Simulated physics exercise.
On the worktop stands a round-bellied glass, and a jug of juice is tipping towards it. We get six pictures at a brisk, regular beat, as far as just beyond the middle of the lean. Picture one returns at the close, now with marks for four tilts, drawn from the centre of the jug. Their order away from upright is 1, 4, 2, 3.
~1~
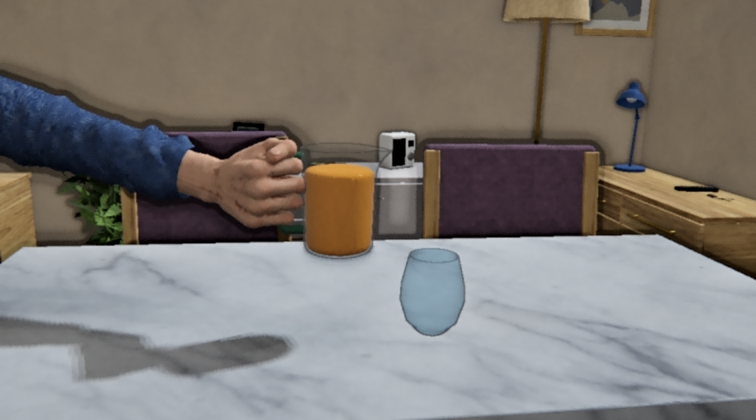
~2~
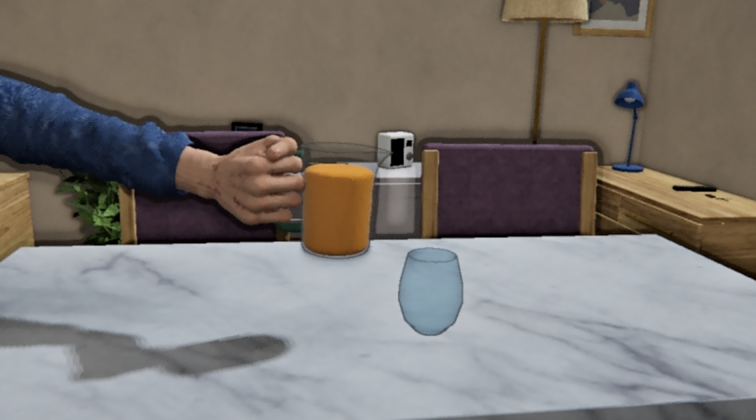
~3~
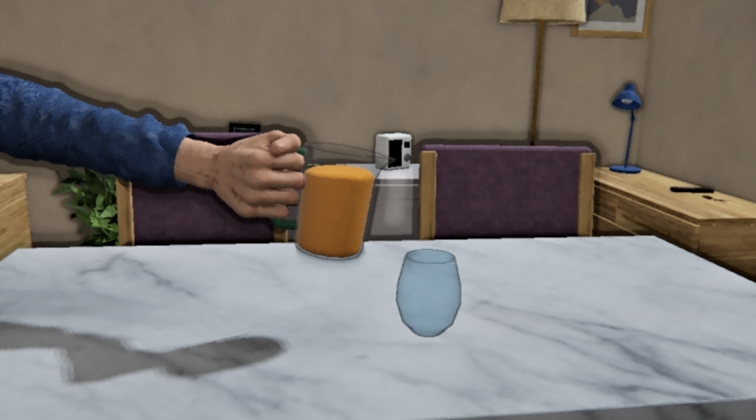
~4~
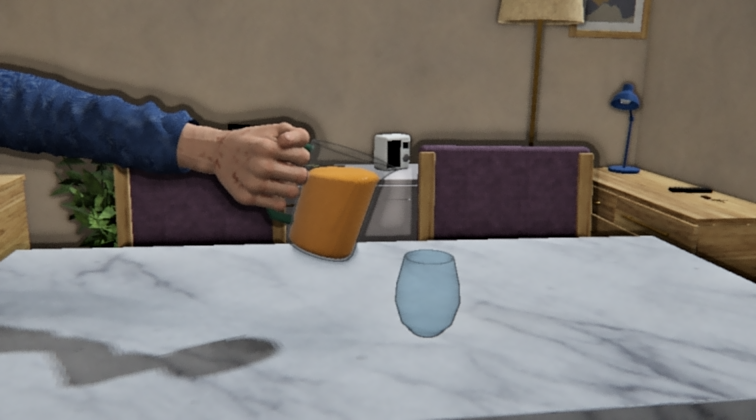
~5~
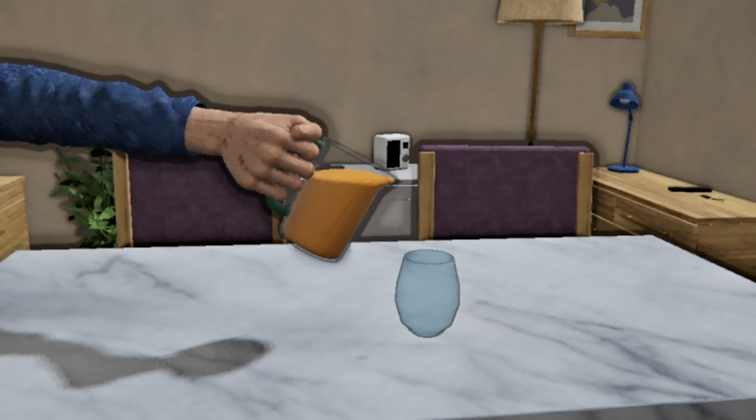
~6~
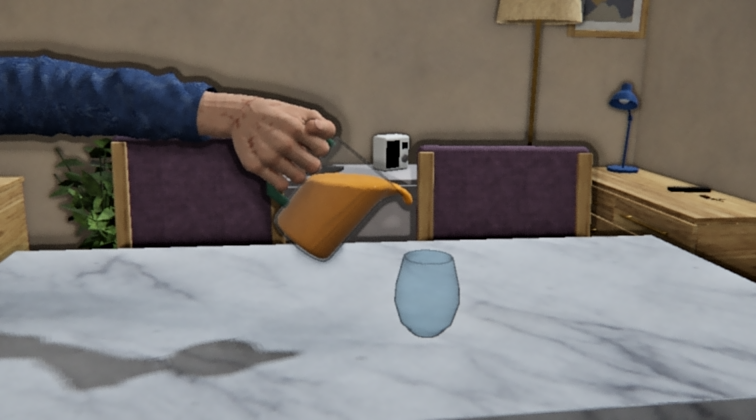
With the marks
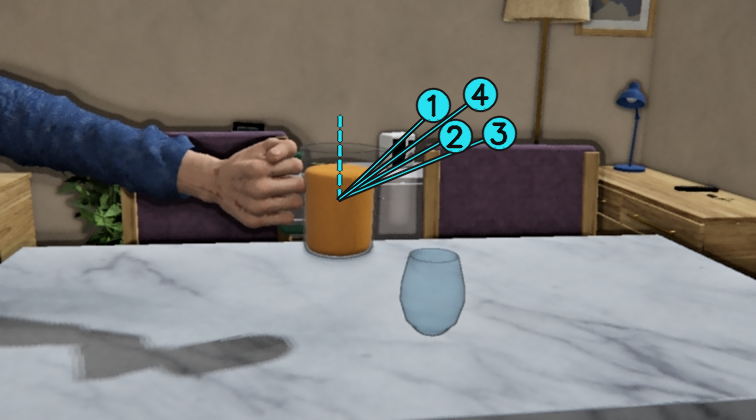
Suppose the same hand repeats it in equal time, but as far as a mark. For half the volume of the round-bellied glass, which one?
Choose 2.
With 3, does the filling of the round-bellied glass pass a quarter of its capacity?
Yes, it does.
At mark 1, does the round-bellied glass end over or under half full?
Under.
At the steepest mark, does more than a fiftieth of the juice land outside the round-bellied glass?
No.
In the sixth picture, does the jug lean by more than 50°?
No, it does not.
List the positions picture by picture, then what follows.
Upright, lip at (391, 150); rim of the round-bellied glass round (434, 255); nothing has left yet.
Tipped about 2°, lip at (391, 152); nothing has left yet.
Tipped about 8°, lip at (393, 159); nothing has left yet.
Tipped about 17°, lip at (397, 169); nothing has left yet.
Tipped about 28°, lip at (401, 181); nothing has left yet.
Tipped about 39°, lip at (403, 195); juice is over the lip, down to (409, 202).
On the marked copy, 1 at (423, 119); 2 at (439, 143); 3 at (484, 139); 4 at (467, 104).
With 1, the round-bellied glass ends with about 23 % of what it can hold.
With 2, the round-bellied glass ends with about 51 % of what it can hold.
With 3, the round-bellied glass ends with about 71 % of what it can hold.
With 4, the round-bellied glass ends with about 35 % of what it can hold.
